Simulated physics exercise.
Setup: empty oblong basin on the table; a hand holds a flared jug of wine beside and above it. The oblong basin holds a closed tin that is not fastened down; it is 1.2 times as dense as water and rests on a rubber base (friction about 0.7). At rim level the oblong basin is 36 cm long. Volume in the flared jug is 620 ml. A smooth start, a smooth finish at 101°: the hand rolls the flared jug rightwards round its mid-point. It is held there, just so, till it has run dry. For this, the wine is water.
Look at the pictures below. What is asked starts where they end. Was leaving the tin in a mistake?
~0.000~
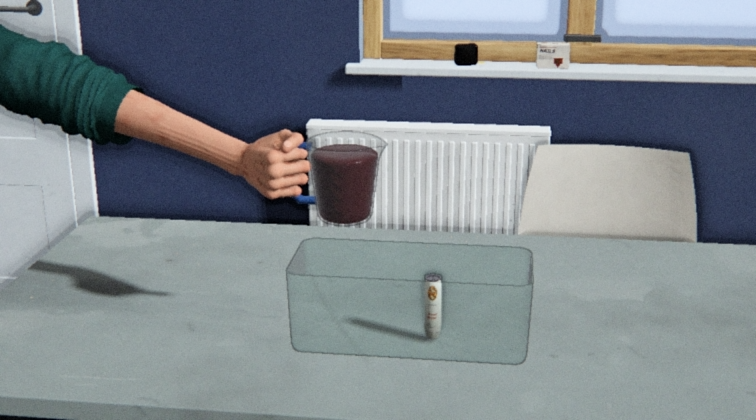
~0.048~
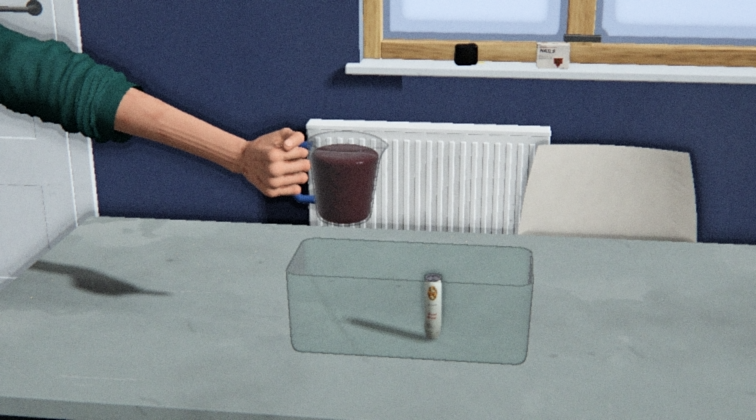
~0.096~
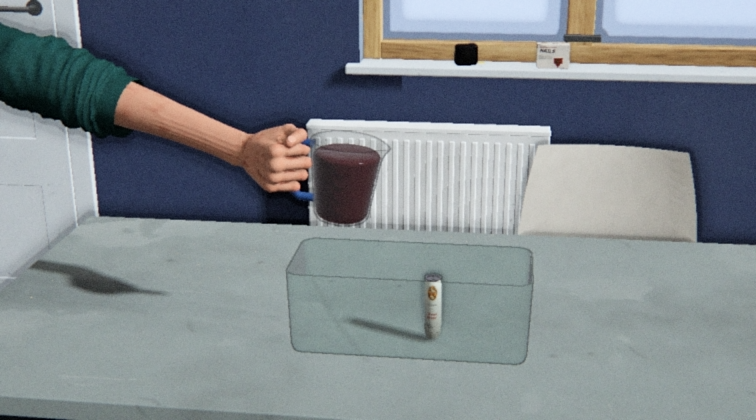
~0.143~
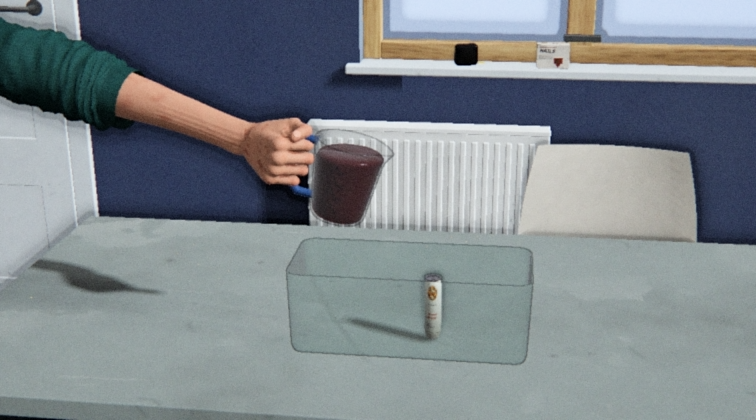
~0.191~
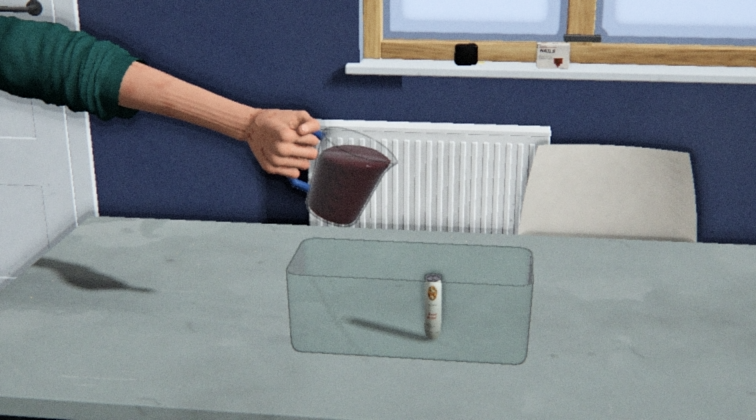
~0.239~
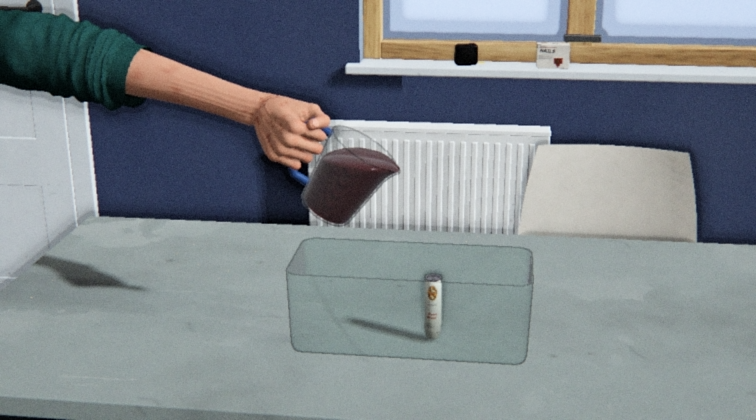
It is going to fail.
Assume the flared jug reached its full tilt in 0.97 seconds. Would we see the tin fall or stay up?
After the tilt, the tin has tipped over.
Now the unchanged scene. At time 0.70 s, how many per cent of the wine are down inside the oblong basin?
The fraction sits near 72 in a hundred.
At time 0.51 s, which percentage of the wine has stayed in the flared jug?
56 %.
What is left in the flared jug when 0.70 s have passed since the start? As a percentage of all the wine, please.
14 per cent or so.
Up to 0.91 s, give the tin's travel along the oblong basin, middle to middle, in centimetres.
Reading: Roughly 8 cm.
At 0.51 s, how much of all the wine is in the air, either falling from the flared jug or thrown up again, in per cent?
24 per cent.
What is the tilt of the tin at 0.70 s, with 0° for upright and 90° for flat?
15°.
After 0.51 s the tilt is 92° and 55 per cent is still to pour; the tin stands where it began.
After 0.70 s the tilt is 101° and 14 per cent is still to pour; the tin leans 13°.
After 0.91 s the tilt is 101° and 2 per cent is still to pour; the tin lies on its side.
After 1.13 s the tilt is 101° and 0 per cent is still to pour; the tin lies on its side.
In the end the tin lies on its side.
